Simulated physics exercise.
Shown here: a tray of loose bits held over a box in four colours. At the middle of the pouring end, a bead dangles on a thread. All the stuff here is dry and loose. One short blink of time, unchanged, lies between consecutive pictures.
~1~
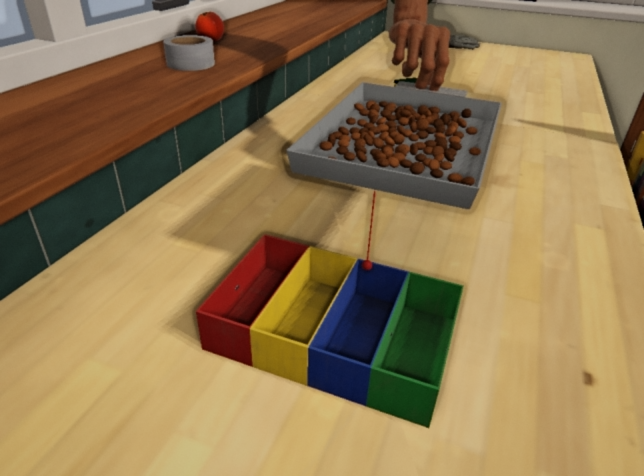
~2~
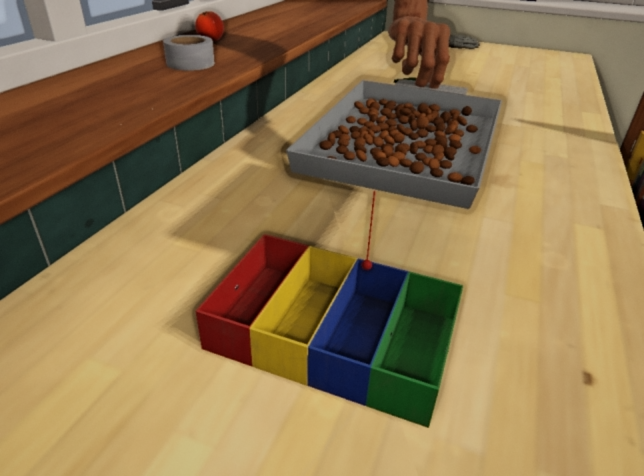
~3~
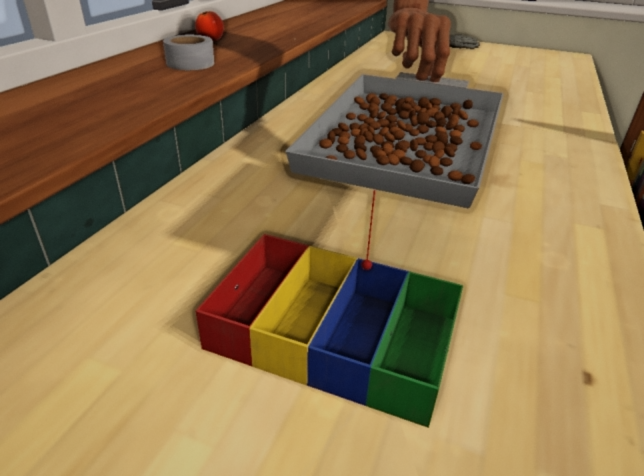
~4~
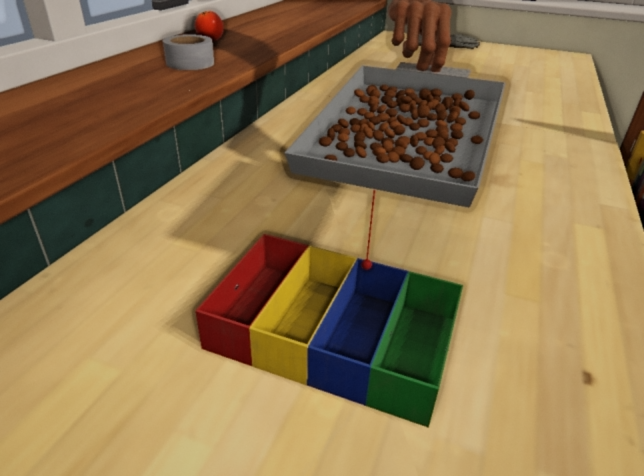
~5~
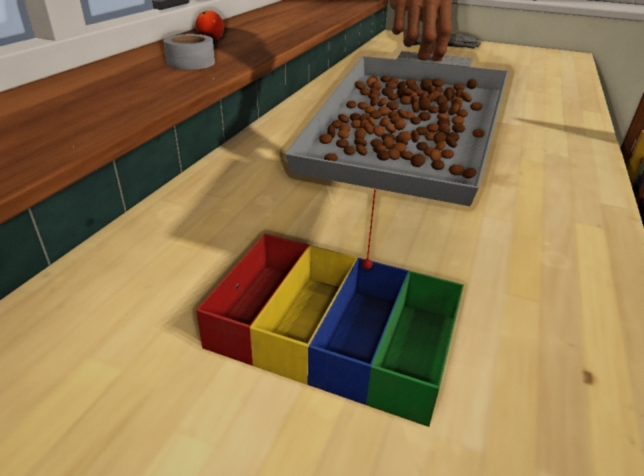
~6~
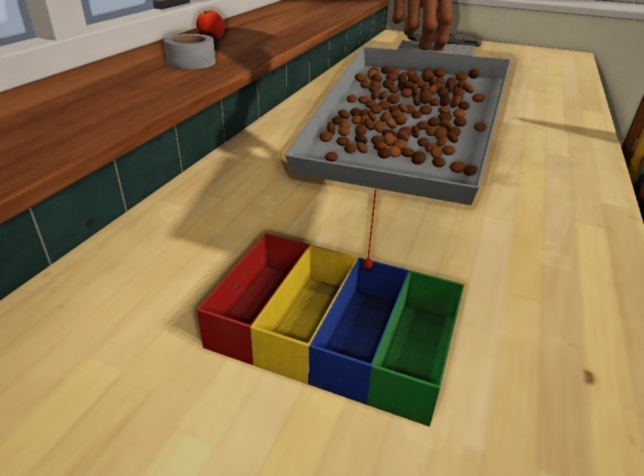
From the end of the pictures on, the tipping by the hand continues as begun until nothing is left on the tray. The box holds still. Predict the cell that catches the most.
I would say the yellow one.
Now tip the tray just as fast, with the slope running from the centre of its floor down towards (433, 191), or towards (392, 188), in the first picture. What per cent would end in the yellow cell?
Shares: About 0 in a hundred, then about 20 in a hundred.
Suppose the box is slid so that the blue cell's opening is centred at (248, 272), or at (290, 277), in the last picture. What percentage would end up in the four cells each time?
Near 50 and 80 percent respectively.
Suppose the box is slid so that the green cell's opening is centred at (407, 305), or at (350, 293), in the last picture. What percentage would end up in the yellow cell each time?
First placement: Some 40 %; second placement: Some 10 %.
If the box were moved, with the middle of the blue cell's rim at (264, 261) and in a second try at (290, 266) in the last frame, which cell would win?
Position one: That green cell. Position two: The green cell.
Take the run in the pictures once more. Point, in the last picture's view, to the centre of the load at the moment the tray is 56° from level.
In the last view, the load is centred close to (366, 145).
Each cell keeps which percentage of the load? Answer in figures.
I'd put the red cell near 20, the yellow cell near 50, the blue cell near 30, and the green cell near 10.
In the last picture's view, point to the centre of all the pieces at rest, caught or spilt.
Near (309, 333).
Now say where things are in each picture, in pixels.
In the first frame, corners of the pouring end at (292, 149) and (475, 185), level; middle of the load at (407, 133), bits of dog kibble; bead on its thread at (367, 265); red cell at (225, 335); yellow cell at (279, 353); blue cell at (338, 373); green cell at (402, 394).
In the second frame, corners of the pouring end at (292, 149) and (474, 185), level; middle of the load at (407, 132).
In the third frame, corners of the pouring end at (291, 150) and (474, 185), tipped barely, lowest at the left corner; middle of the load at (407, 128).
In the fourth frame, corners of the pouring end at (290, 151) and (474, 185), tipped a little, lowest at the left corner; middle of the load at (408, 122).
In the fifth frame, corners of the pouring end at (290, 152) and (474, 184), tipped a little, lowest at the left corner; middle of the load at (409, 115).
In the sixth frame, corners of the pouring end at (290, 153) and (474, 184), tipped a little, lowest at the left corner; middle of the load at (410, 109); red cell at (226, 334); yellow cell at (280, 352); blue cell at (339, 371); green cell at (402, 392).
Soon after the last picture, tray tipped steeply; all on the tray.
A little later, tray tipped right over; about half on the tray; about a quarter in the yellow cell; a small part in the red cell; a stray few in the blue cell; a stray few in the green cell; a small part falling or outside the box.
Later still, tray tipped past a quarter turn; about half in the yellow cell; about a quarter in the blue cell; about a quarter in the red cell; a small part in the green cell; a stray few falling or outside the box.
At rest, tray tipped past a quarter turn; about half in the yellow cell; about a quarter in the blue cell; about a quarter in the red cell; a small part in the green cell; a stray few outside the box.
